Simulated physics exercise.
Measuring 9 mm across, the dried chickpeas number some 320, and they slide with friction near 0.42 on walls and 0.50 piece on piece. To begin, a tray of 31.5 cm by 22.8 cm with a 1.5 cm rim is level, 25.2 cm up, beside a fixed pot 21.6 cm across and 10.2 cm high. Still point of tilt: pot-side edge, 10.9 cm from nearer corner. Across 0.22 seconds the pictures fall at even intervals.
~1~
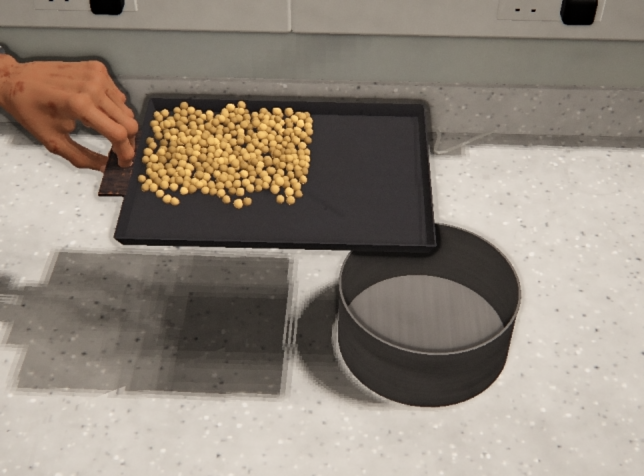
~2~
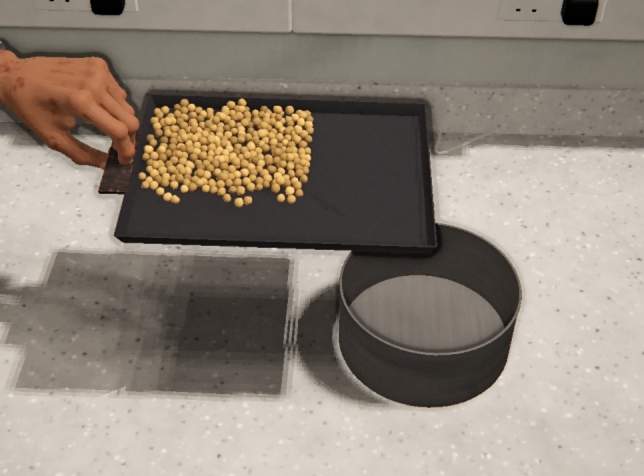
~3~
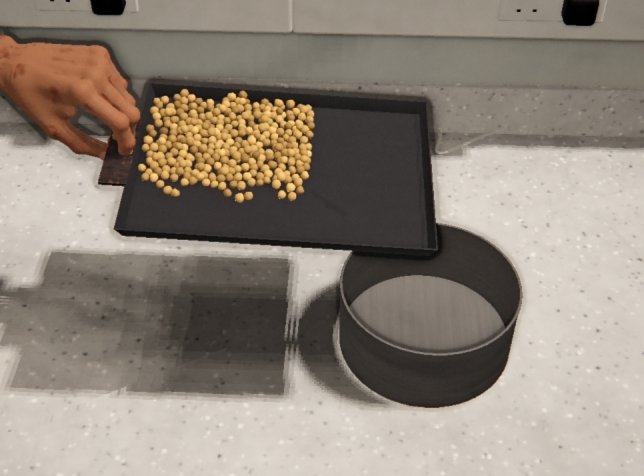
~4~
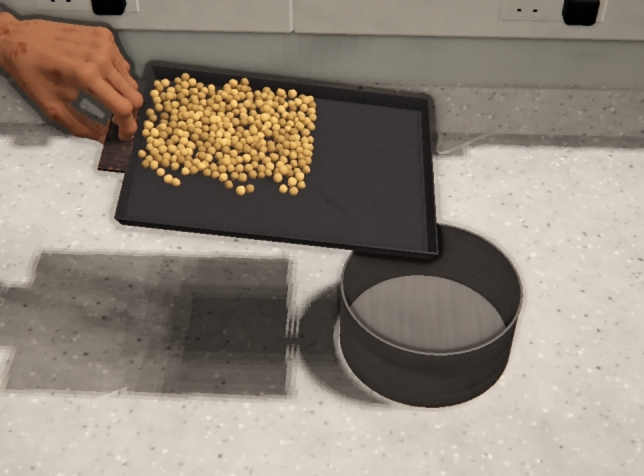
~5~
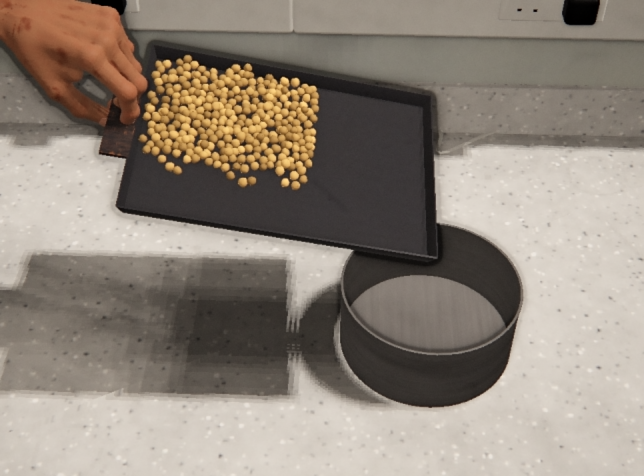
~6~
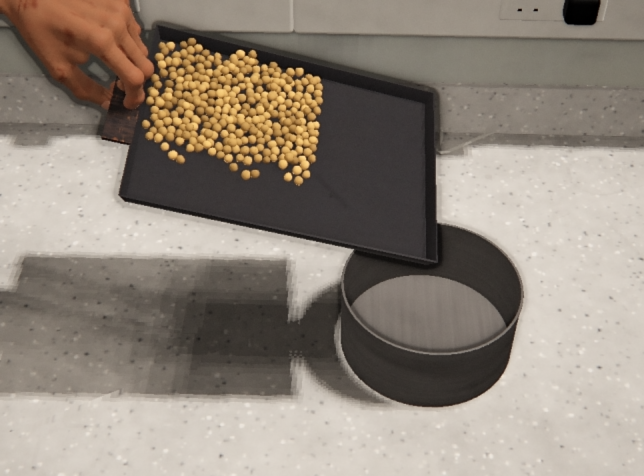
Dark tray of dried chickpeas slowly tilting down to the right as a hand raises its left end beside a round pot.
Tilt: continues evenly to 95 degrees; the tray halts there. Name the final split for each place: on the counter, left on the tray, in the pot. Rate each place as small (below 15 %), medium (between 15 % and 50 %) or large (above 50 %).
Counter - large; tray - small; pot - medium.
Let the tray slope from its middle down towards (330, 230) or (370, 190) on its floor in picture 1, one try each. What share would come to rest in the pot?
30 and 45 %.
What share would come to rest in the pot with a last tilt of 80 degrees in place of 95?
In that case, near 35 percent.
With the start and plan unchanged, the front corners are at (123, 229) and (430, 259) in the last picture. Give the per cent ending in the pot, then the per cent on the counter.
You'd end with pot at 35 and counter at 65.
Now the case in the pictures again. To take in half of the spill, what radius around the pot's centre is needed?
Roughly 24 centimetres.
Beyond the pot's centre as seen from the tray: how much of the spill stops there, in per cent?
90 %.
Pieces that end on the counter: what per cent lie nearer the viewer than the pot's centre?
Share: Some 100 %.
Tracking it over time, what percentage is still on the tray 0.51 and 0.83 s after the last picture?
First 25, then 0.
Then, 0.31 s after the last picture, tilt 57 degrees; the tray holds 100 %, the pot 0 %.
Then, 0.51 s after the last picture, tilt 81 degrees; the tray holds 25 %, the pot 0 %.
Then, 0.83 s after the last picture, tilt 95 degrees; the tray holds 0 %, the pot 35 %.
In the end, counter 65 %, tray 0 %, pot 35 %.
